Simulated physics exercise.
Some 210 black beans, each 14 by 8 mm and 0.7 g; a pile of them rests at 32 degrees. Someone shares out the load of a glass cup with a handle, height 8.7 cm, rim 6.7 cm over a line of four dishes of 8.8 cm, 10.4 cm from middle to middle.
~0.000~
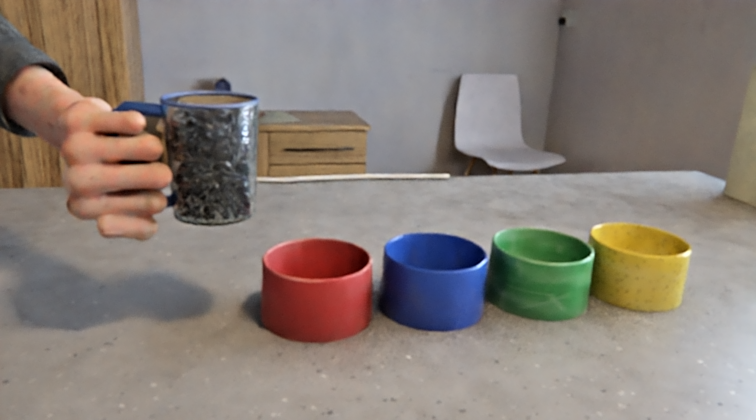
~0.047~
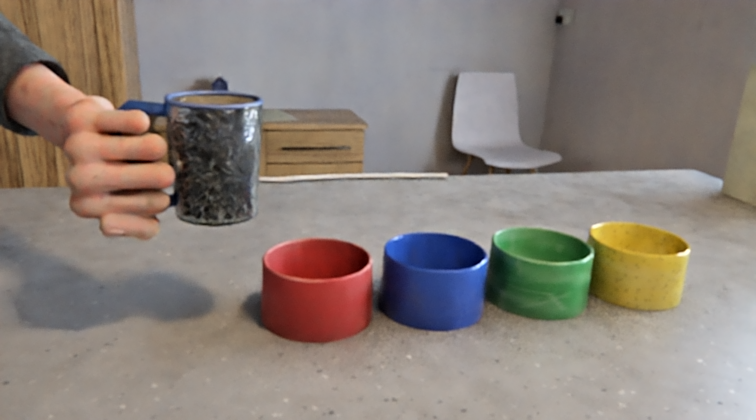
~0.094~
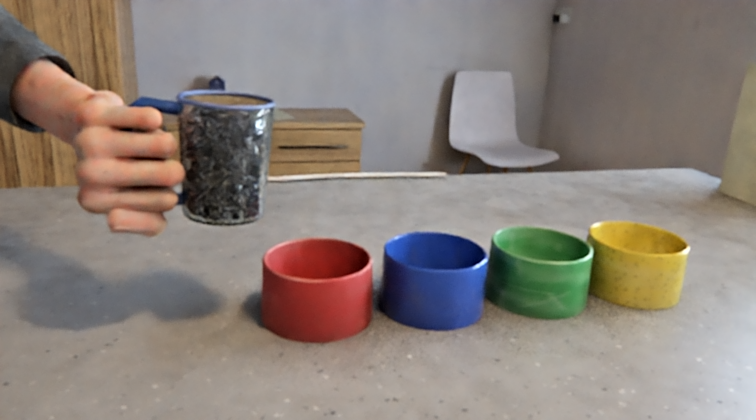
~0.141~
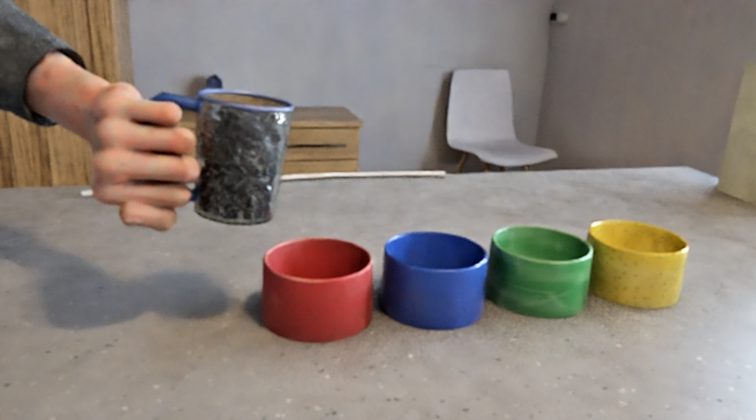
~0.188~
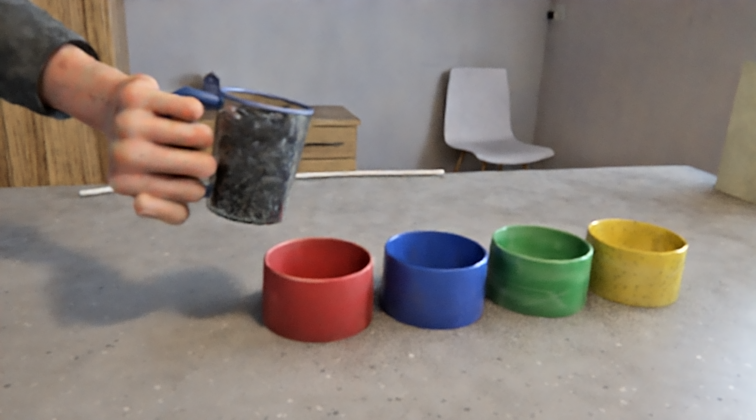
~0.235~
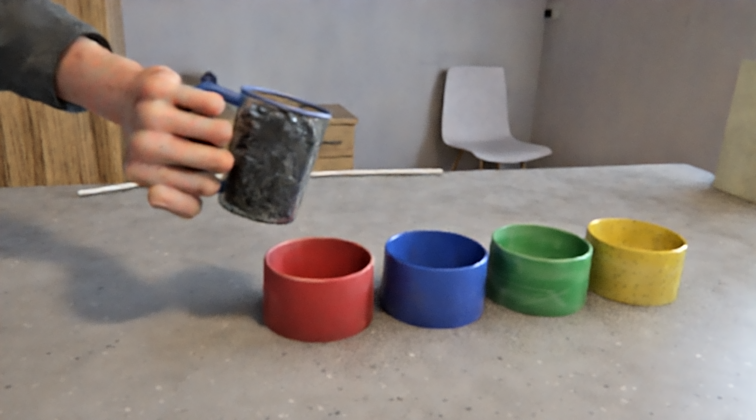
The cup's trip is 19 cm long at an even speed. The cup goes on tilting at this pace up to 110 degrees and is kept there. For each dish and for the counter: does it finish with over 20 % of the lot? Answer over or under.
Red dish: Under; blue dish: Under; green dish: Over; yellow dish: Under; on the counter: Over.
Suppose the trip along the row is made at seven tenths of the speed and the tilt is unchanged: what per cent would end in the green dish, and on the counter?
Then: Green 60, counter 40.
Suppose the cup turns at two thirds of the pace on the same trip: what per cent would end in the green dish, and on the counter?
Green 60; counter 40.
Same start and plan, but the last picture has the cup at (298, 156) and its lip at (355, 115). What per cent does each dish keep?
Red 0, blue 0, green 60, yellow 0.
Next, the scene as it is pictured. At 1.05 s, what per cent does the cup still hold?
Some 90 per cent of the load.
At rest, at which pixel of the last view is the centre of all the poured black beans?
Around (517, 283).
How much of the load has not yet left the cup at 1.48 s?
Roughly 45 per cent.
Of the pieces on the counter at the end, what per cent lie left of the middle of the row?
About 50 per cent.
After 0.73 s, tilt 61 degrees; cup holds 100 %.
Then, at 1.05 s, tilt 90 degrees; cup holds 90 %, green 5 %.
After 1.48 s, tilt 110 degrees; cup holds 45 %, green 35 %.
In the end, at 3.0 s, red 0 %, blue 0 %, green 60 %, yellow 0 %, counter 35 %.
